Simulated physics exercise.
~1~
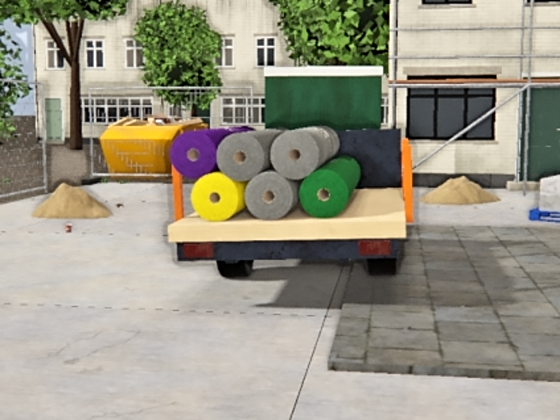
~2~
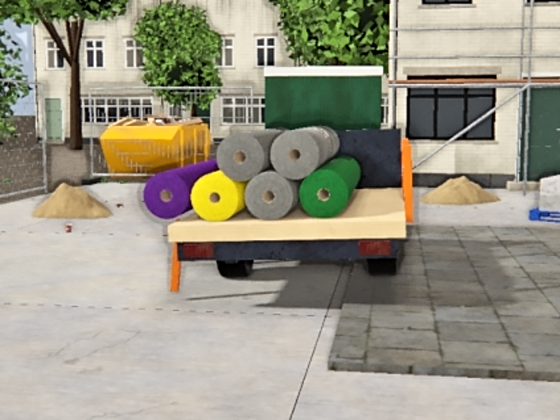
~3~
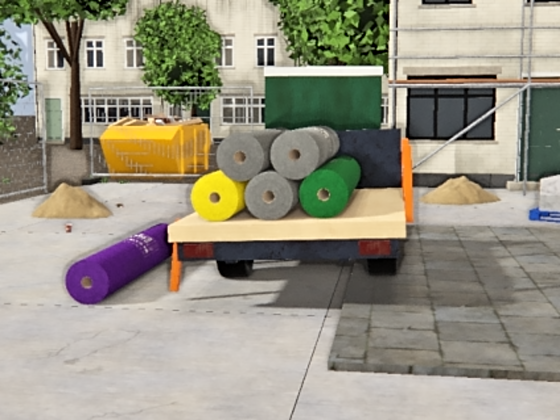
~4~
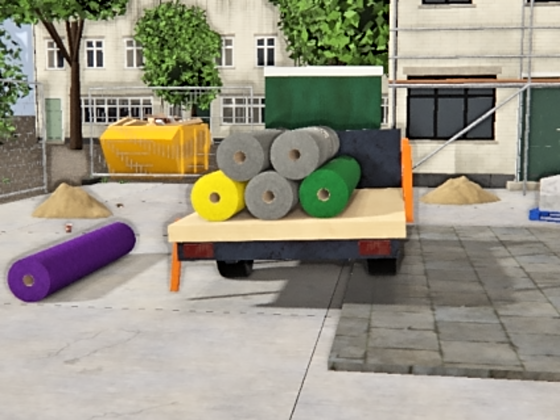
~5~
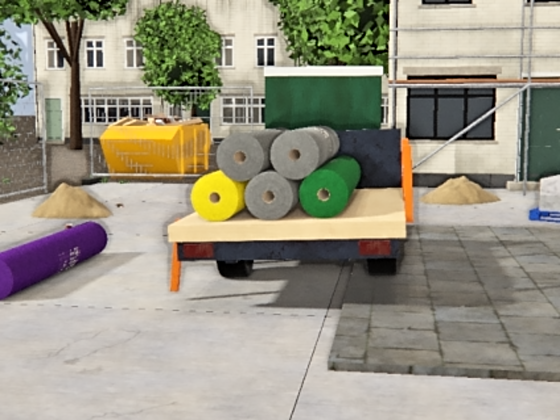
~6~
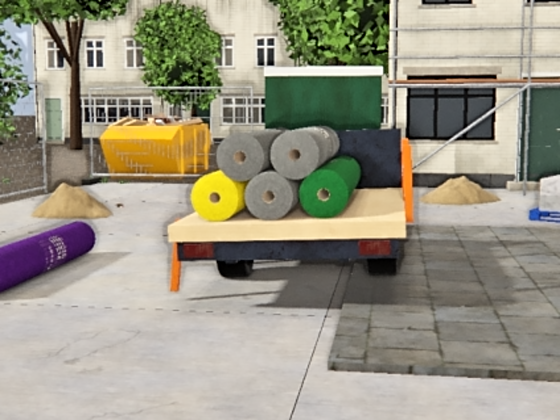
In this clip, a low trailer holds stacked purple, yellow, green and grey rolls as its left orange post swings down. The purple roll drops off the left side and rolls left across the ground to the edge of view, while the other rolls stay on the deck.
